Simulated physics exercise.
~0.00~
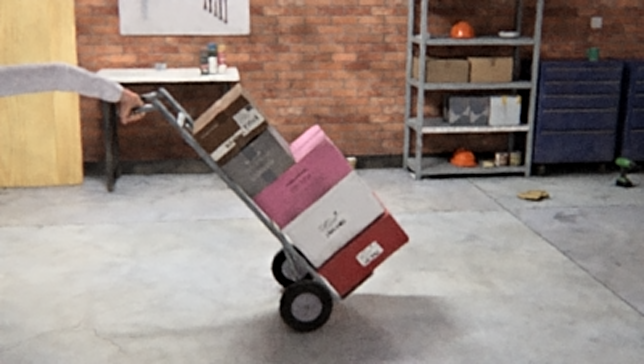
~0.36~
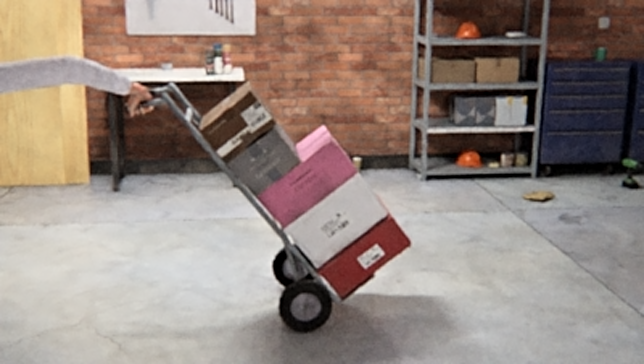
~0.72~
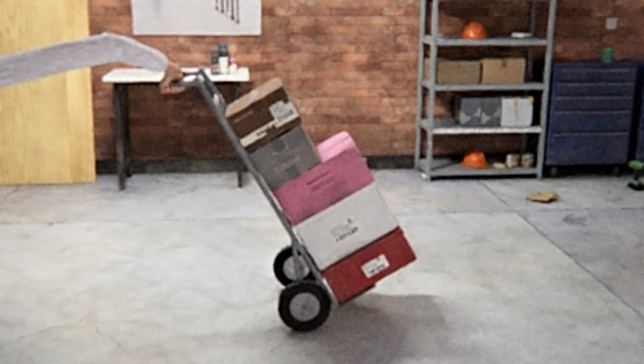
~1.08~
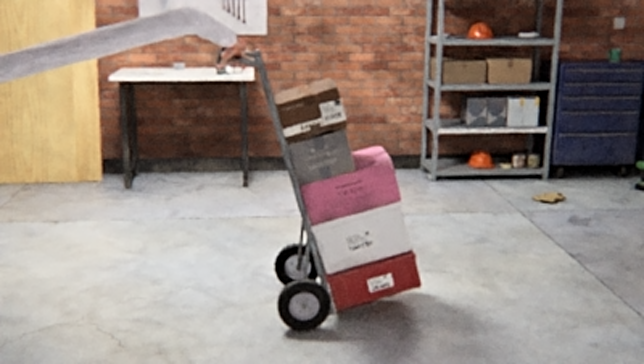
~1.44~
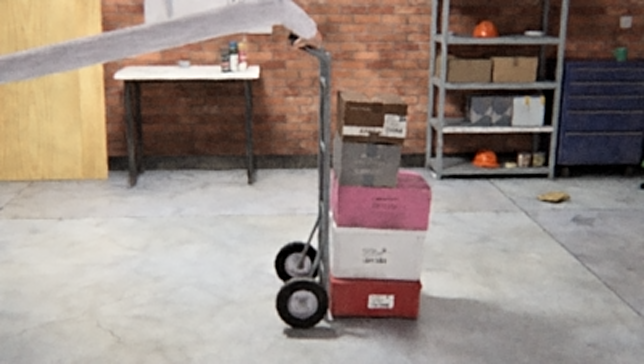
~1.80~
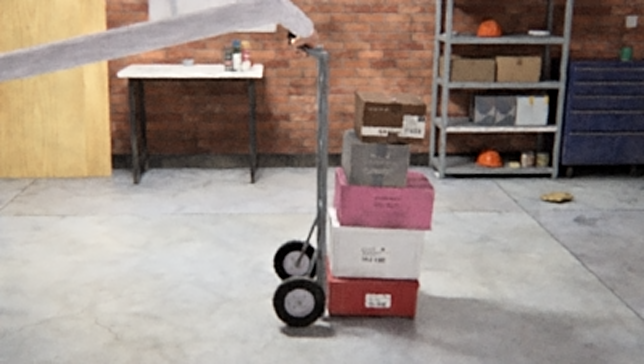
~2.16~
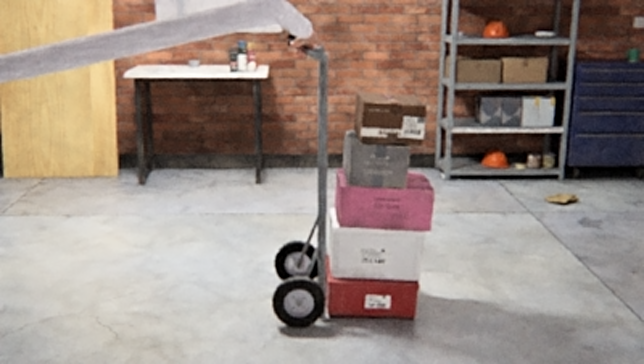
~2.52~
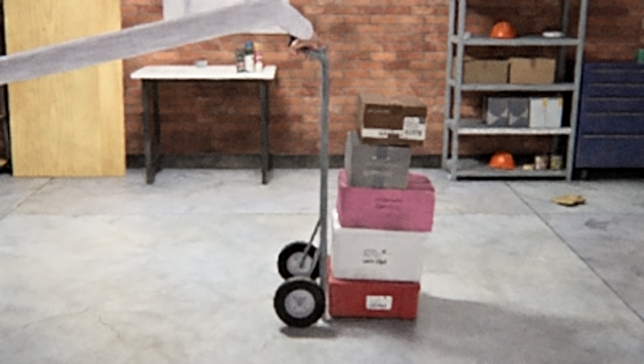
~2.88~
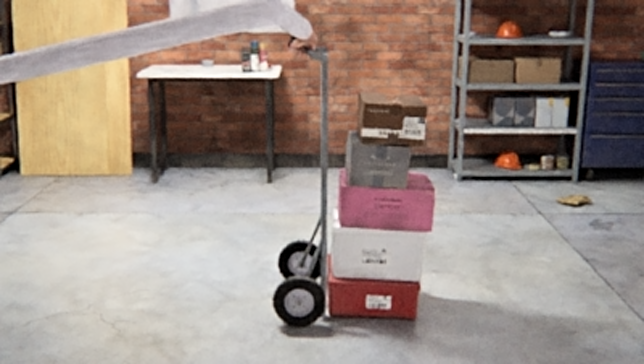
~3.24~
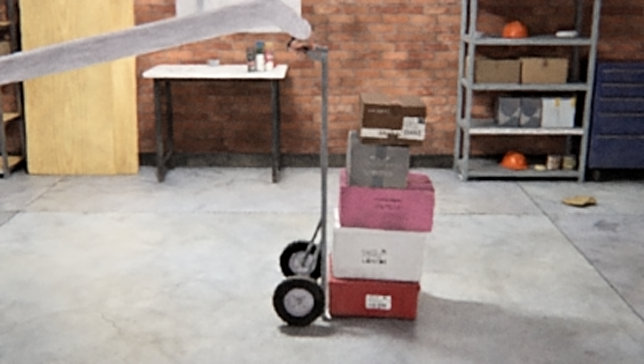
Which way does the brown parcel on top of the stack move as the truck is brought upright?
The brown parcel moves to the right as the viewer sees it.
